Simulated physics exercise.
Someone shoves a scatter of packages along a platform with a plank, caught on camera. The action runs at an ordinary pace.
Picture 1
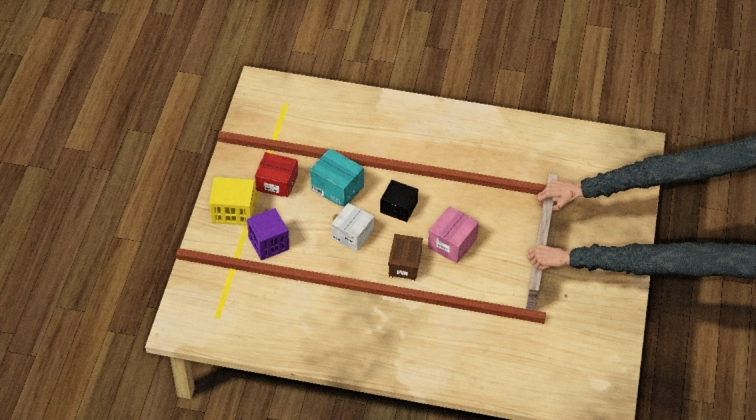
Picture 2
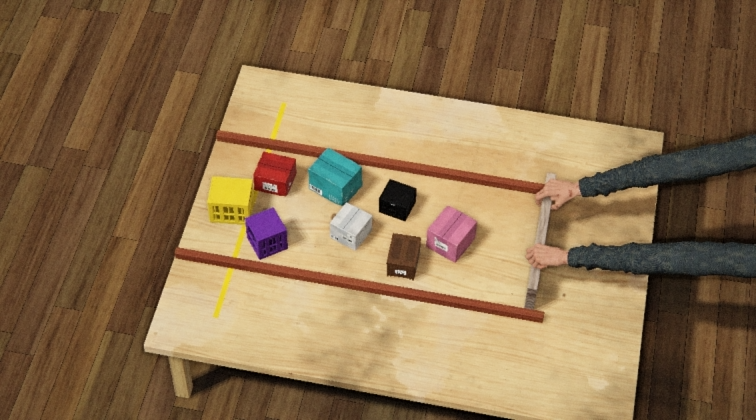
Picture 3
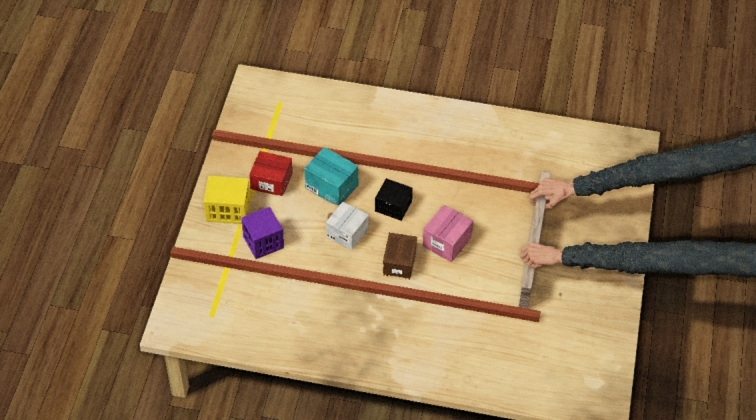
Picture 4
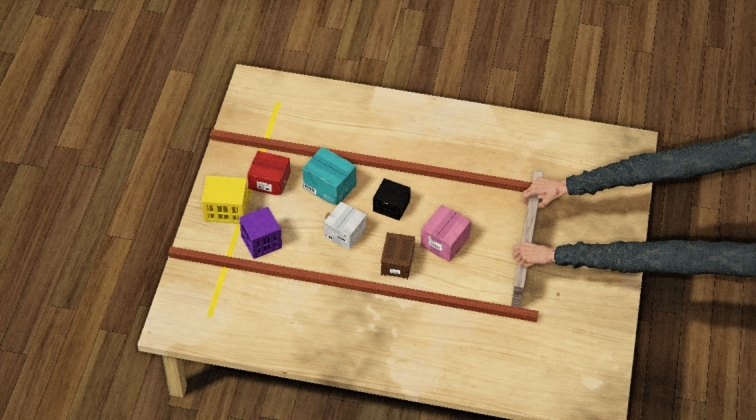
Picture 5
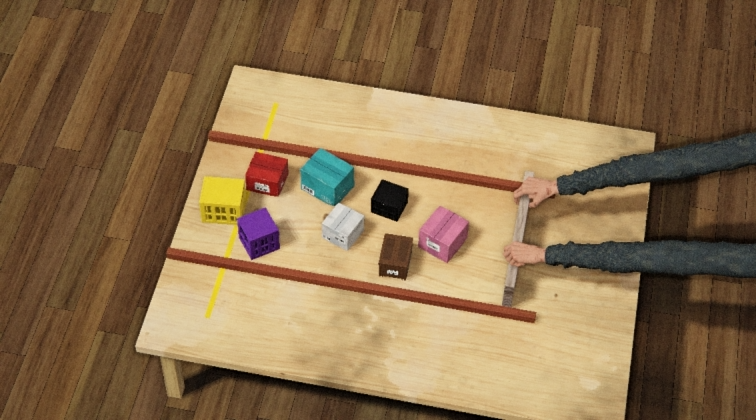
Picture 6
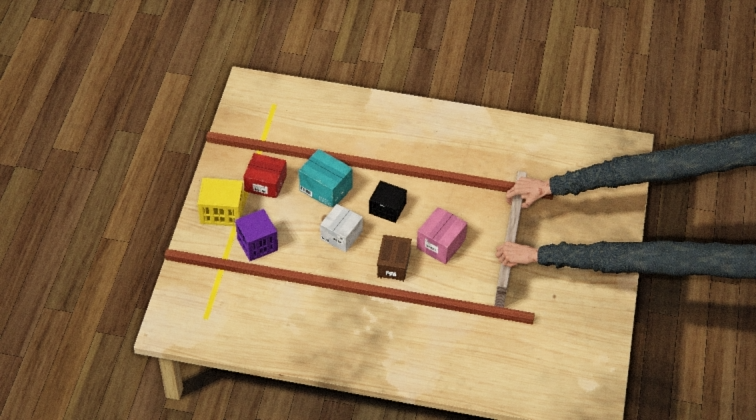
The footage shows two hands sliding a plank a short way left between two reddish rails on a wooden table, toward eight scattered boxes and crates of various colours, which stay in place near a yellow line without being touched.
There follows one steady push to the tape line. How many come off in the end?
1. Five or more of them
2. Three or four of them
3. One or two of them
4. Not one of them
One or two of them.
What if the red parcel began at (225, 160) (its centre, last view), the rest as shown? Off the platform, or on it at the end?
In that case it ends up off.
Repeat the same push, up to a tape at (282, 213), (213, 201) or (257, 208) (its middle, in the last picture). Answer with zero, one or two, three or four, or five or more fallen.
Taking the places in the order asked: None at all, then more than four, then one or two.
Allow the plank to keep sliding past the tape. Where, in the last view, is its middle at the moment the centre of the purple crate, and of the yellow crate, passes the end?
(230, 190) and (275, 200), roughly.
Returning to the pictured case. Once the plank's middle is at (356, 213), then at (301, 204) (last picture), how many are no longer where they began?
5, then 8.
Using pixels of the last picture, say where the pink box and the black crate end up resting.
Near (222, 201) and (234, 178).
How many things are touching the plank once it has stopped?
That number would be 3.
Soon after, none off yet; yellow crate at rest near (221, 202); red parcel at rest near (265, 176); purple crate at rest near (257, 235).
Then, none off yet; yellow crate at rest near (221, 202); red parcel moved a little near (249, 174); purple crate moved a little near (247, 237).
At rest, the number that fall off is one or two; fallen, red parcel and yellow crate.
